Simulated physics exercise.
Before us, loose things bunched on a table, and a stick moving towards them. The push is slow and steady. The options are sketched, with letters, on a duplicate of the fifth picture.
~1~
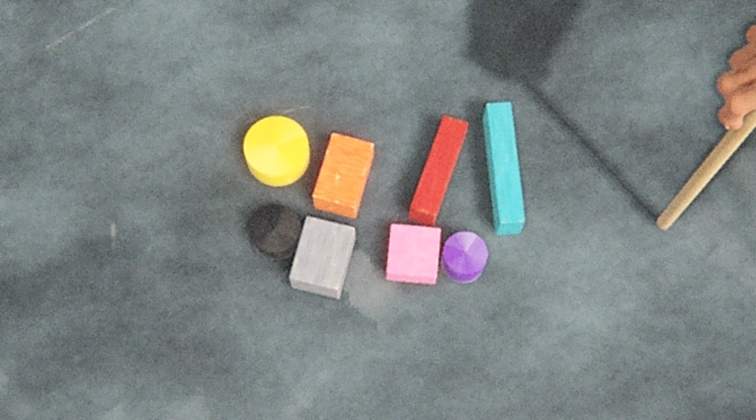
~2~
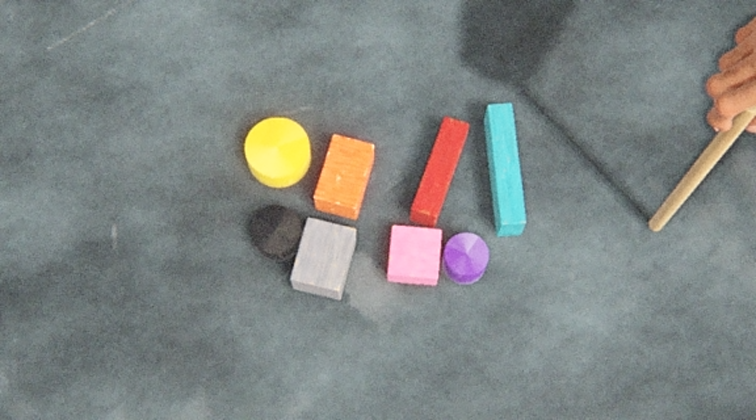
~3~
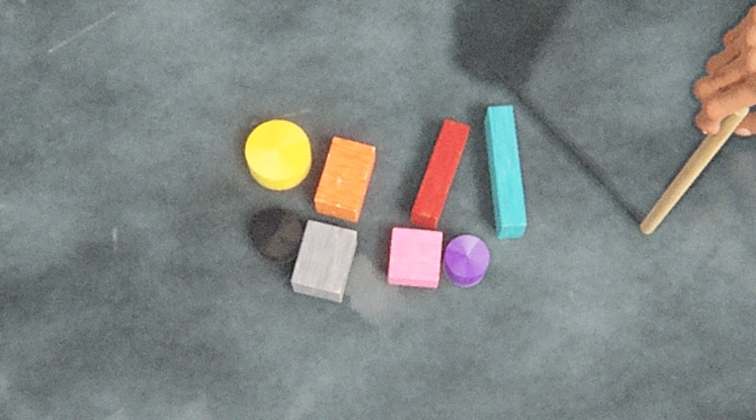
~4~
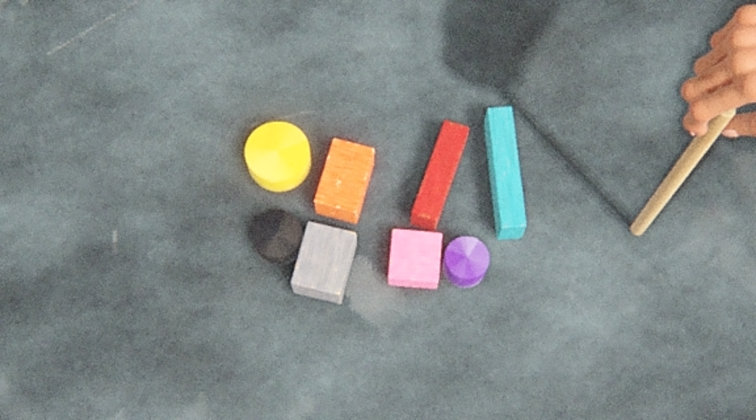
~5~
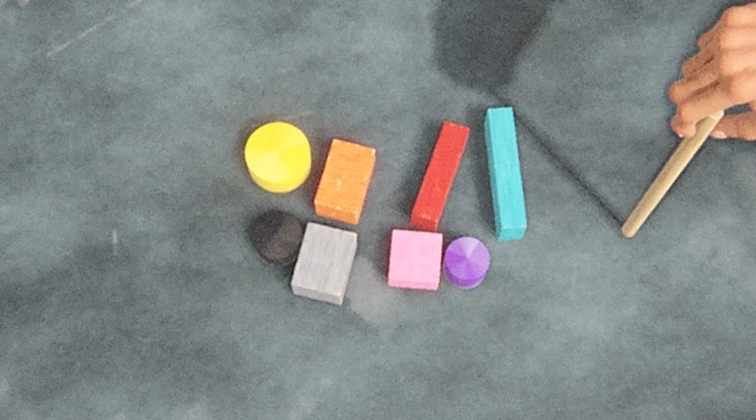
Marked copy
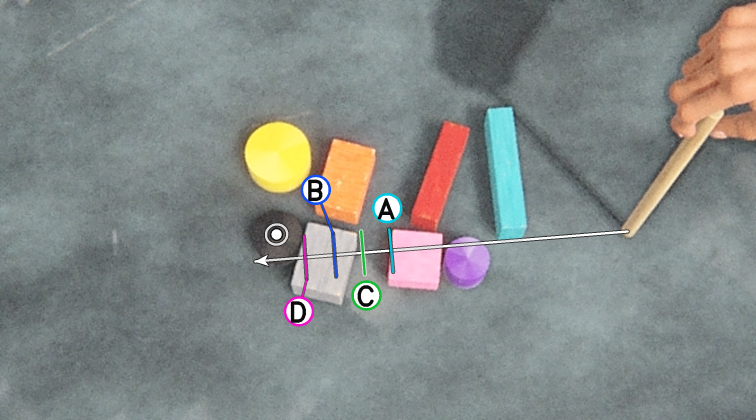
A hand on the right held a wooden stick and moved it slowly leftward, its tip nearing a bunch of colourful blocks and round pieces on a grey table, which stayed practically still.
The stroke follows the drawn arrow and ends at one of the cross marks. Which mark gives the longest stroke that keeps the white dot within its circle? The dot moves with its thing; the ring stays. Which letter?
The farthest safe stop is C.
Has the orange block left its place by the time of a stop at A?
No.
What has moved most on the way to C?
The pink block.
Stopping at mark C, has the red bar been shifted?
No.
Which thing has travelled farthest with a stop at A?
The pink block.
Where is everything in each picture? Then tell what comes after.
The first picture shows pink block (413, 254); orange block (344, 176); purple tin (464, 257).
The second picture shows purple tin (465, 258); red bar (440, 172).
The third picture shows grey block (324, 261); yellow tin (278, 155).
The fourth picture shows turquoise bar (505, 173); black tin (278, 238).
The fifth picture shows pink block (415, 260); orange block (345, 182); purple tin (466, 263).
On the marked copy, A at (391, 251); B at (335, 255); C at (363, 253); D at (305, 258); the arrow from (628, 231) to (255, 262); the white dot at (277, 235).
Following C. Soon after the start, foot of the stick (534, 240).
Later, foot of the stick (439, 247); turquoise bar (485, 172); purple tin (462, 268).
In the end, foot of the stick (363, 253); pink block (376, 284); turquoise bar (485, 172); the dot is still in its ring.
As for the rest, A keeps the dot in but is short; B shifts the dotted thing to (253, 239); D shifts the dotted thing to (224, 238).
